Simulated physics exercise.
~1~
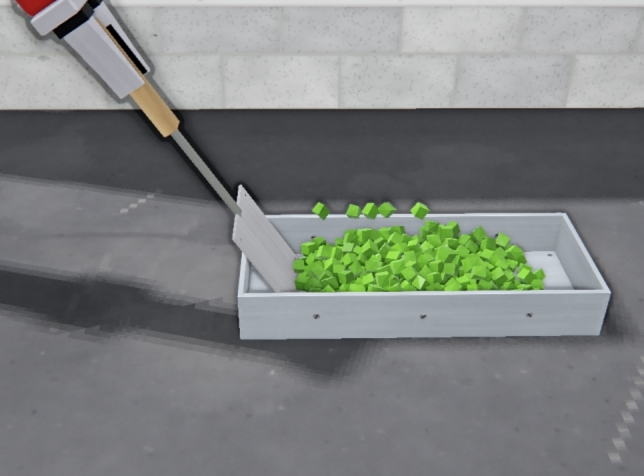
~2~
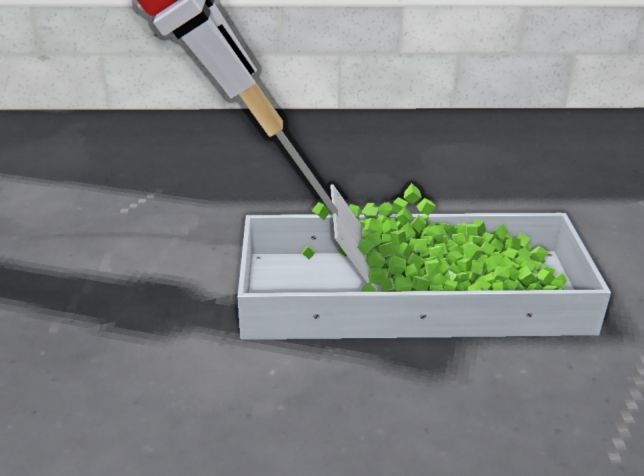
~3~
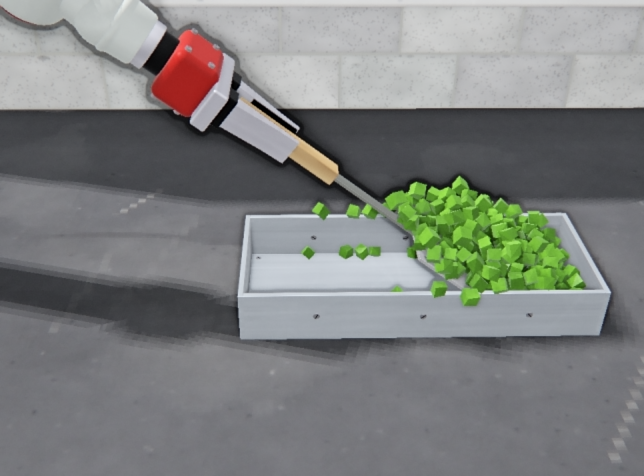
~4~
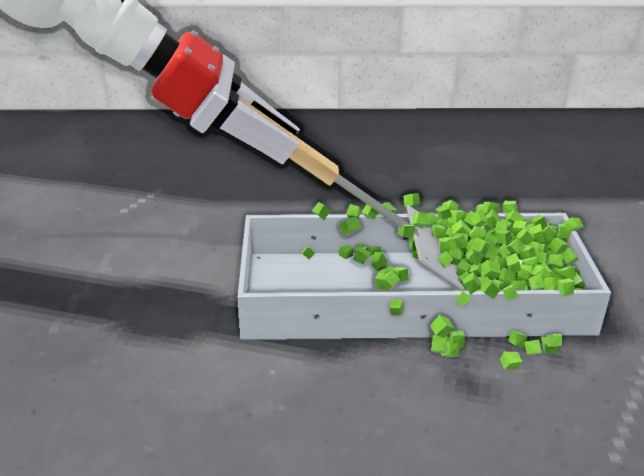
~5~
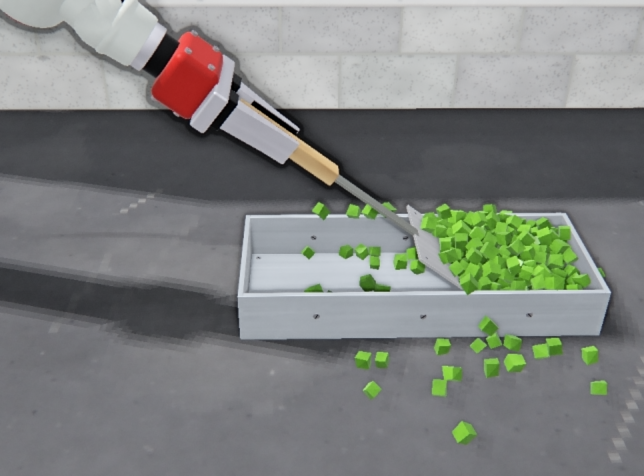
On a grey table top, a robot arm pushes green cubes rightward along a trough with a turner, spilling some over the front.
